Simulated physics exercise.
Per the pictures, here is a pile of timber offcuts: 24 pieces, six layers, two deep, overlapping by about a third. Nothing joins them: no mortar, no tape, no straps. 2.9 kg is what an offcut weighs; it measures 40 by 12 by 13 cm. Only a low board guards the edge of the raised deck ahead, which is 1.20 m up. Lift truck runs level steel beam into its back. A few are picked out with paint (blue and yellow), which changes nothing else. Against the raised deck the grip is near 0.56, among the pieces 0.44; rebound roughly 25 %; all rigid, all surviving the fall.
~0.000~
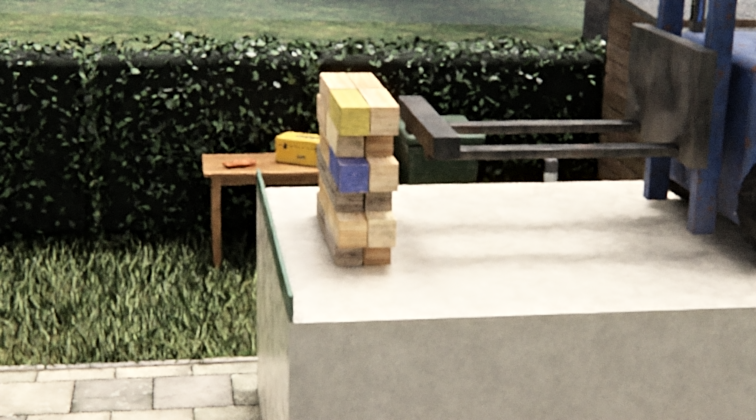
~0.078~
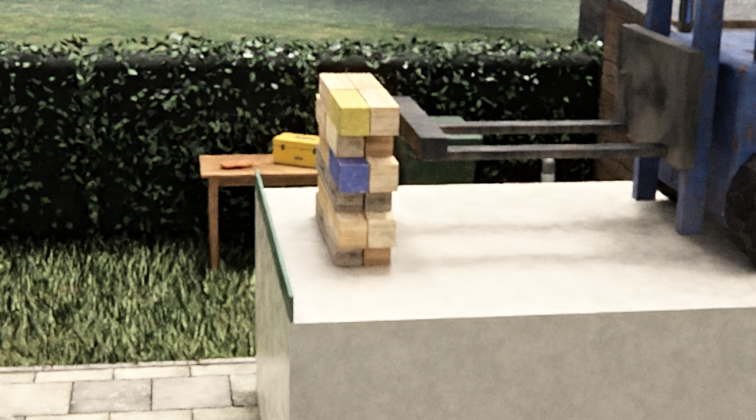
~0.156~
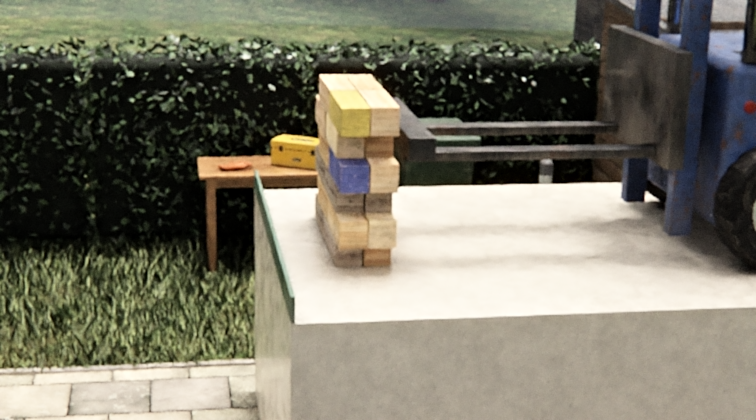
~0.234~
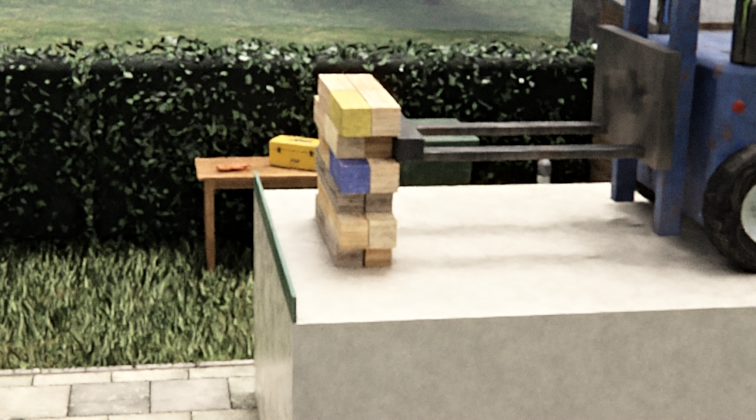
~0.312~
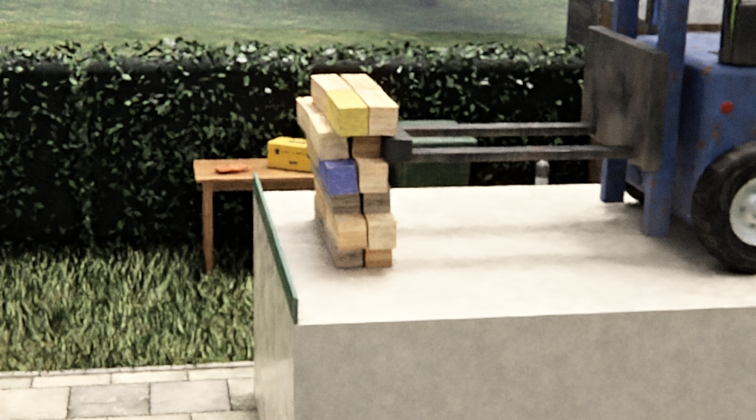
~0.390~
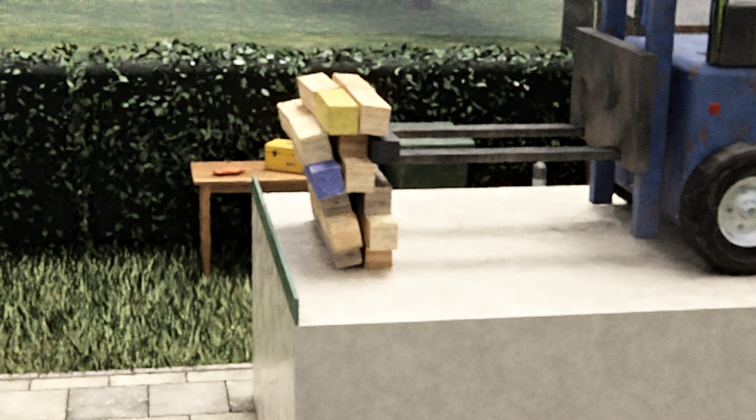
Blue forklift driving left on a raised deck, its fork pushing into a stack of wooden blocks, which shifts and leans left.
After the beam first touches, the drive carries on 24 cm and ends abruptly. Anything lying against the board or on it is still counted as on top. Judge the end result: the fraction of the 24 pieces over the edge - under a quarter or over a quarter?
My judgement: Upwards of a quarter.
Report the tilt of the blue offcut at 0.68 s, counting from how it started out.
Tilt: Approx. 60°.
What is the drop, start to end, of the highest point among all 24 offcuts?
Lower by close to 38 cm.
By 0.50 s, none of the 24 offcuts over the edge, 18 disturbed; blue offcut tilted 27°; yellow offcut moved 14 cm.
By 0.68 s, none of the 24 offcuts over the edge, 18 disturbed; blue offcut tilted 63°, 23 cm lower; yellow offcut tilted 28°, 15 cm lower.
By 1.06 s, 5 of the 24 offcuts over the edge; blue offcut upside down; yellow offcut on its side.
By 1.42 s, 10 of the 24 offcuts over the edge; yellow offcut upside down; blue offcut upside down.
When it is over (1.7 s), 10 of the 24 offcuts over the edge; yellow offcut on its side; blue offcut on its side. That is 42 per cent.
